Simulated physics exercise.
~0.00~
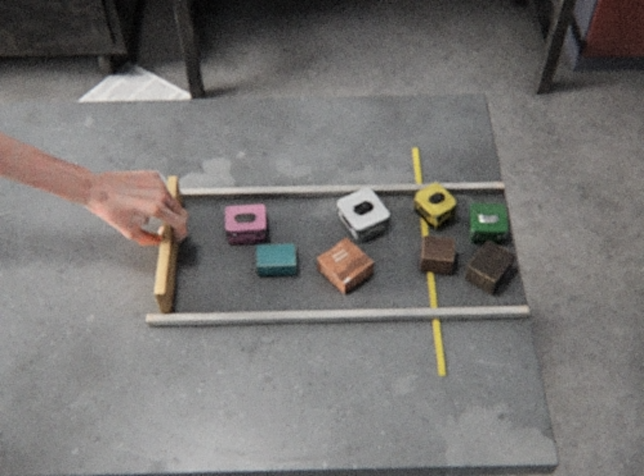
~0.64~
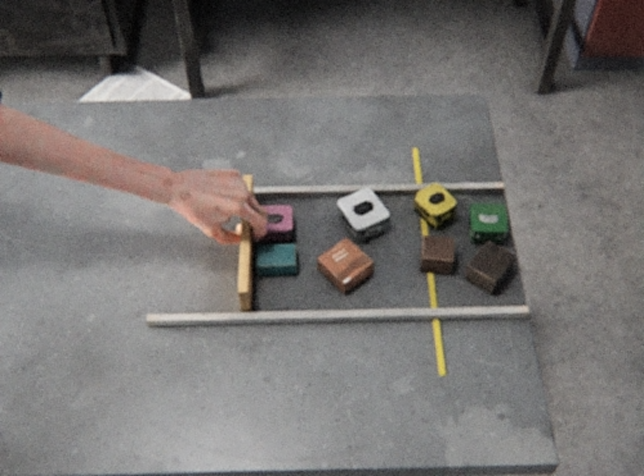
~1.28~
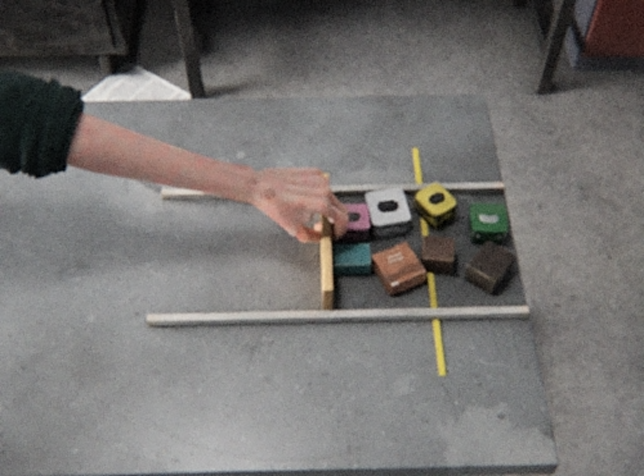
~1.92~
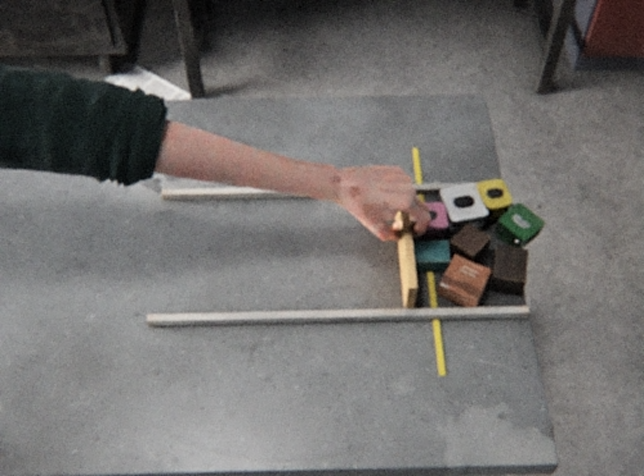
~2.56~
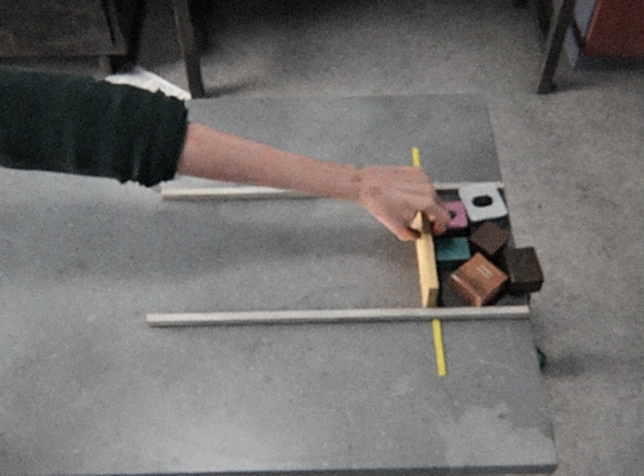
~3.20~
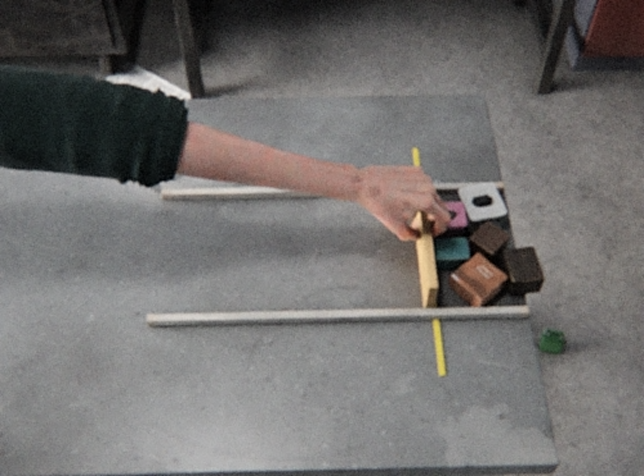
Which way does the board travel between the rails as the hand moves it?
The board moves to the right, toward the edge of the table.
